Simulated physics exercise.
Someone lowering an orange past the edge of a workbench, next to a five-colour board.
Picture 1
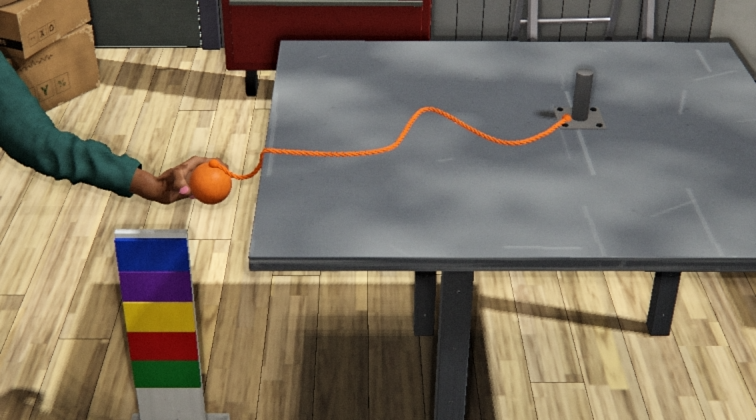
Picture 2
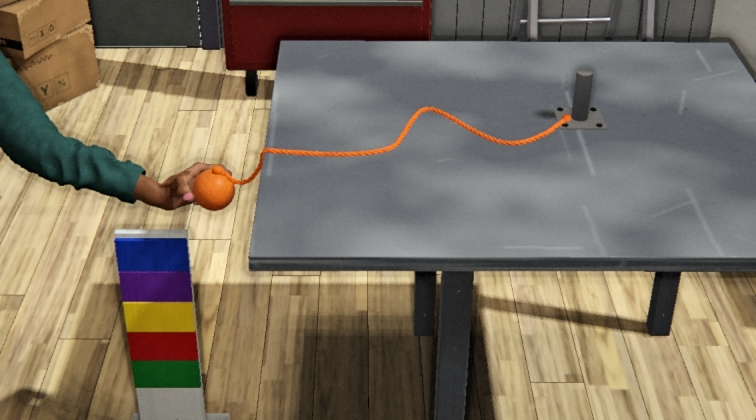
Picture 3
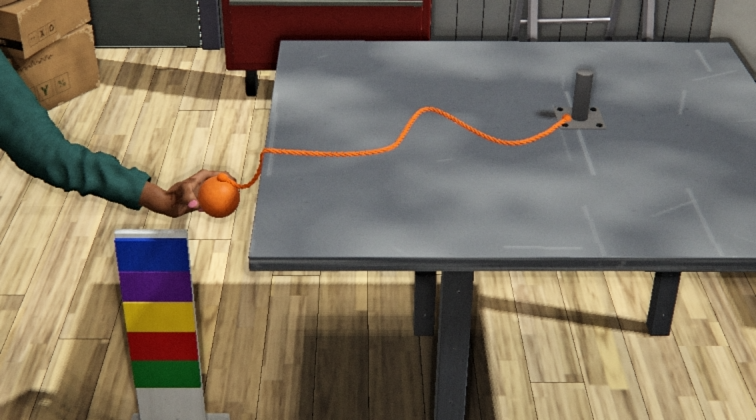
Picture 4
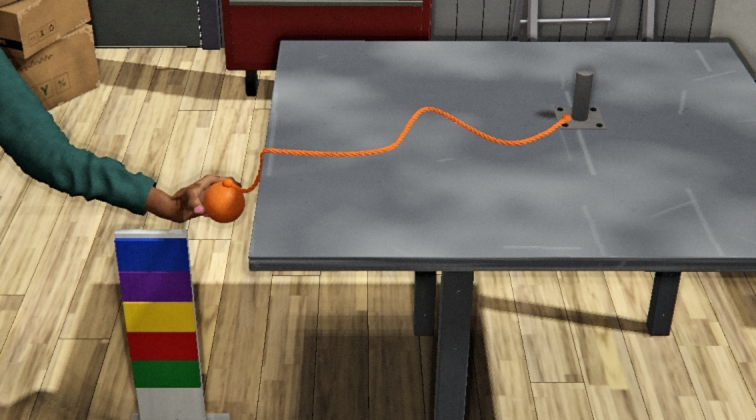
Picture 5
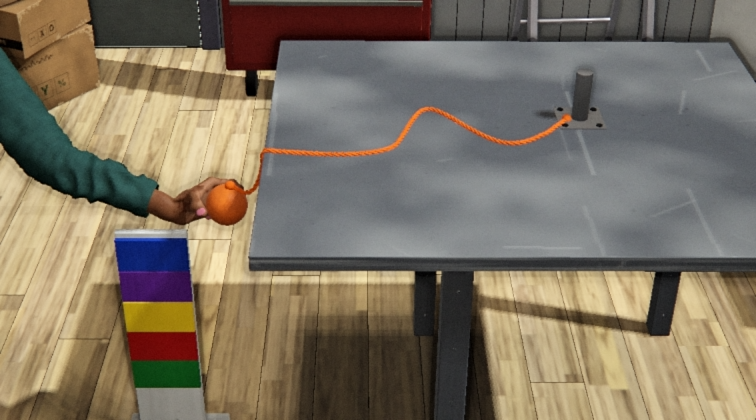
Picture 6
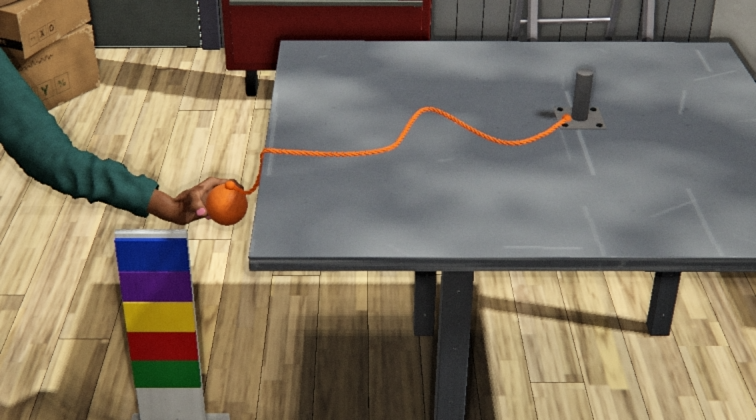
The clip opens on a hand holding an orange ball beside a gray table, its orange cord winding across the tabletop to a metal post, above a board with colored bands. The hand shifts the ball slightly right and down, then stays nearly still, while the cord on the table keeps its curves.
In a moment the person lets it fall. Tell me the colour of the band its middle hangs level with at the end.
Yellow.
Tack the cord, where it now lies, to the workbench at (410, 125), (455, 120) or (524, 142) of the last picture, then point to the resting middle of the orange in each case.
Pixel places, try by try: (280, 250), (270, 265), (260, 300).
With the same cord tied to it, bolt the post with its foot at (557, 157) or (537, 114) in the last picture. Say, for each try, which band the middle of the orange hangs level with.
Red; red.
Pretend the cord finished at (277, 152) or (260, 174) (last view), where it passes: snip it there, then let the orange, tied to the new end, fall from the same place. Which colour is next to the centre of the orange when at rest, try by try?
Taking them in turn, you'd get blue, then purple.
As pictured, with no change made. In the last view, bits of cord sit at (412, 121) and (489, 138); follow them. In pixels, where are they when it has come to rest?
(344, 123) for the first, (461, 120) for the second.
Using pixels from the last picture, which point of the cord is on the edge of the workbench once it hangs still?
Around (375, 152).
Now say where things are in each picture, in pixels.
Orange (211, 183); blue (152, 257); purple (156, 288); yellow (159, 318); red (163, 347); green (166, 375), in the first frame.
Orange (214, 190); cord through (545, 134) (475, 131) (414, 118) (375, 152) (287, 152), in the second frame.
Orange (219, 197), in the third frame.
Orange (224, 203); cord through (545, 134) (475, 131) (414, 118) (375, 152) (287, 152), in the fourth frame.
Orange (227, 205), in the fifth frame.
Orange (227, 205); cord through (545, 134) (475, 131) (414, 118) (375, 152) (287, 152), in the sixth frame.
Soon after, orange near (282, 276); level with purple.
Then, orange near (276, 283); level with yellow.
At rest, orange near (267, 295); level with yellow. The yellow one.
